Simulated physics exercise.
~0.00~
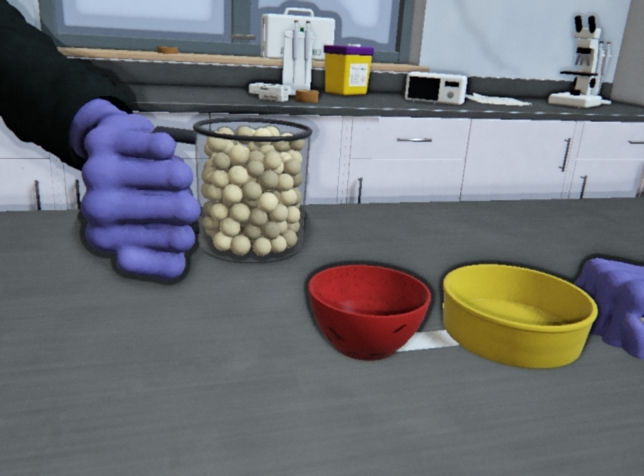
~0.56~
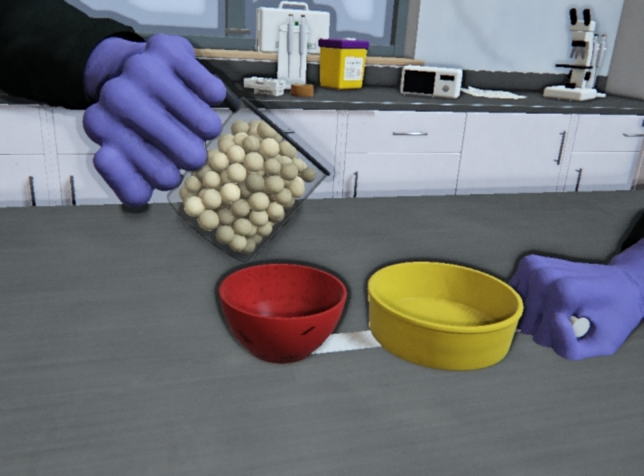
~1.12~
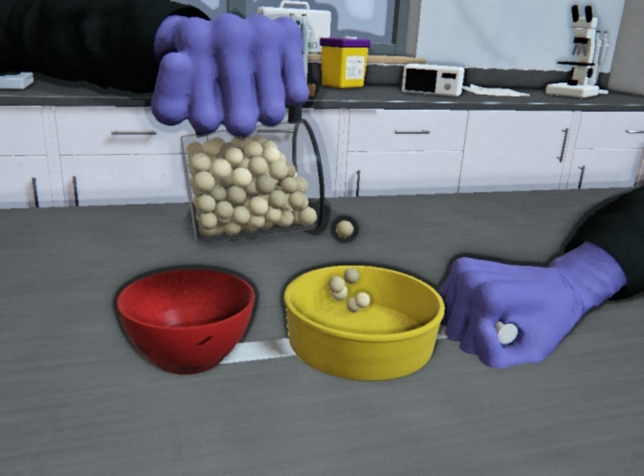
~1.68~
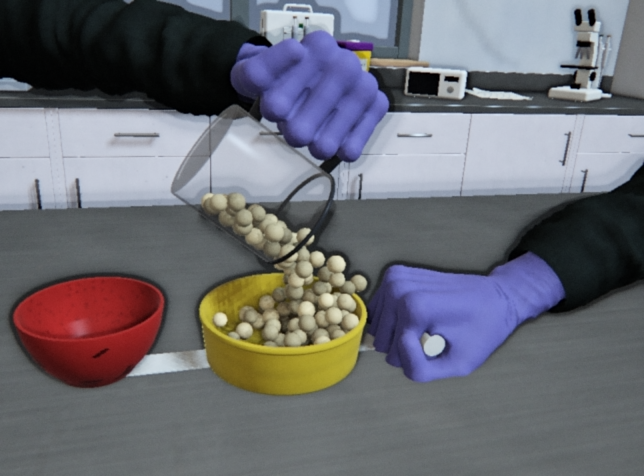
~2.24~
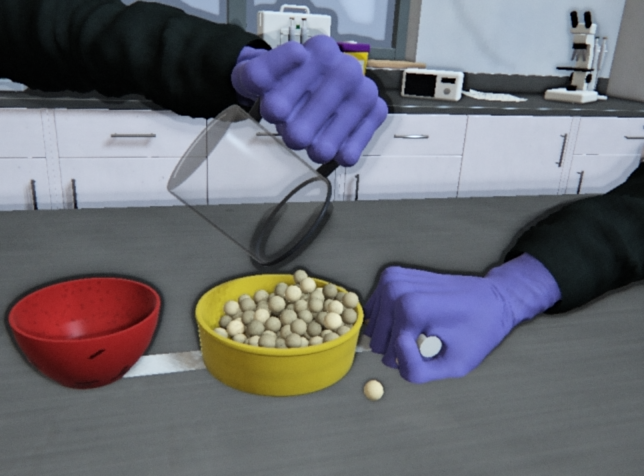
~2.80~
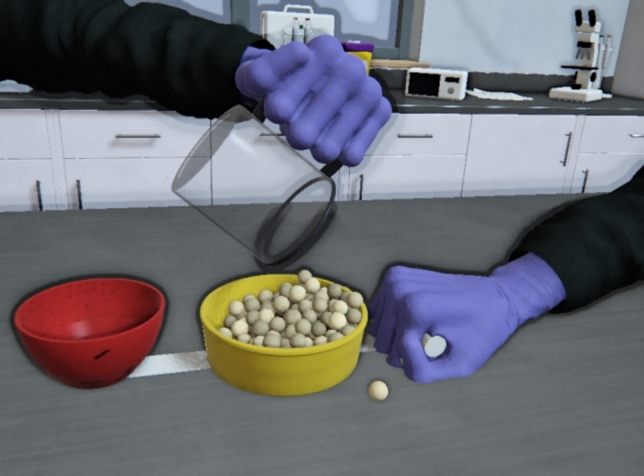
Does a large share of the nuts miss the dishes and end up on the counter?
No, nearly all of the nuts end up heaped in the yellow dish, with just a lone nut visible on the counter in front. The red bowl gets none.
